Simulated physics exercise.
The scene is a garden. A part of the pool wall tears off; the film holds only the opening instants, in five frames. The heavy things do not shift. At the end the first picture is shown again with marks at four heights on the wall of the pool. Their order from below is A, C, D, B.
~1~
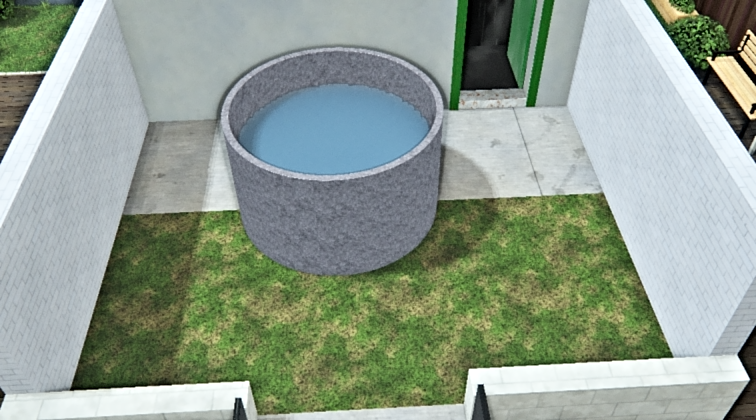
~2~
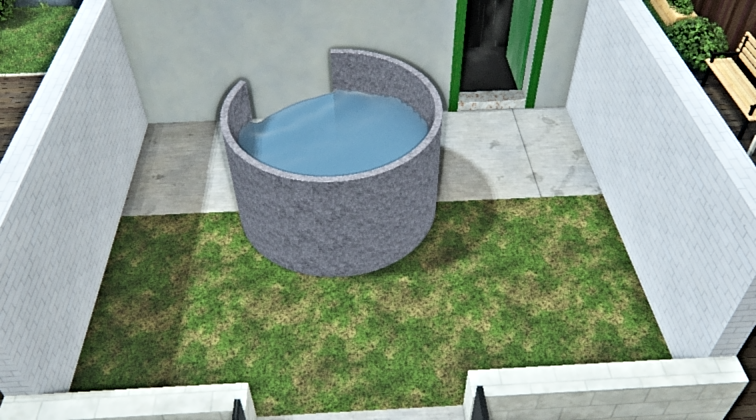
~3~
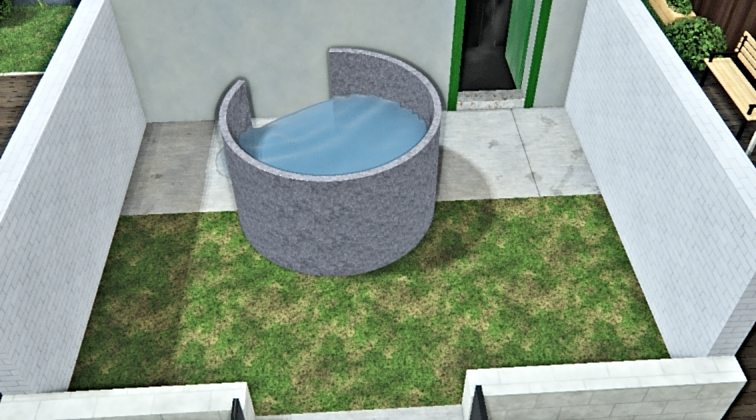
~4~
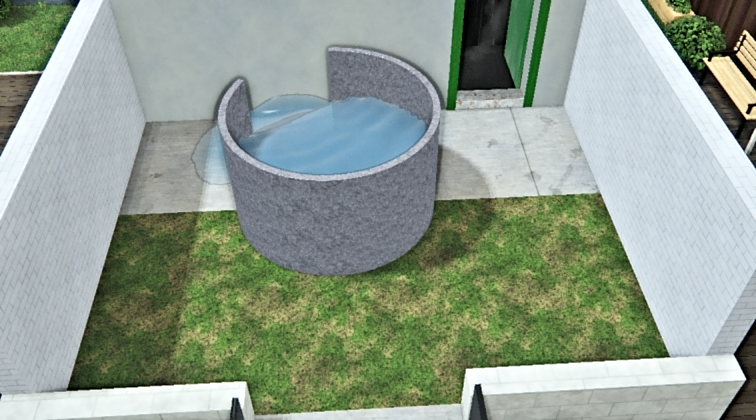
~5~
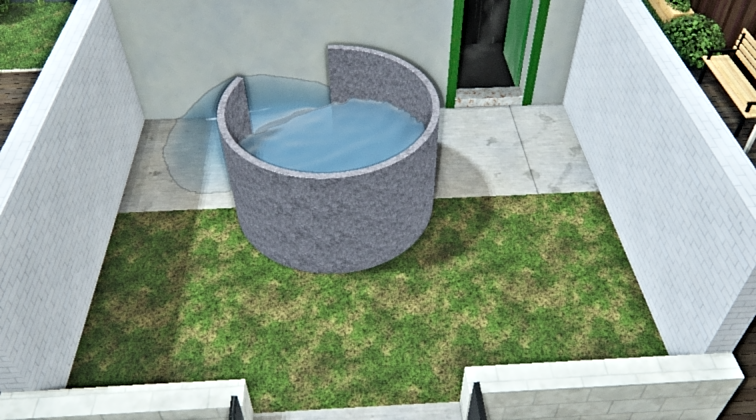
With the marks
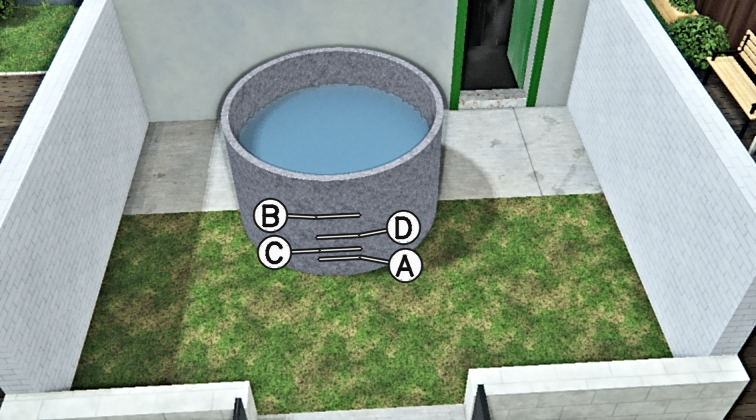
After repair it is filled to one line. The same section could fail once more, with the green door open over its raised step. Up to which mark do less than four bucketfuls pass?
B will do.
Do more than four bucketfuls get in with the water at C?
No, not at all.
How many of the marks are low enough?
All four.
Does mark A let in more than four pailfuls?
No.
In white, A at (340, 258); B at (337, 216); C at (339, 249); D at (338, 236); from the bottom up A, C, D, B.
With A, nothing gets over.
With B, a splash gets over, under a bucket.
With C, nothing gets over.
With D, nothing gets over.
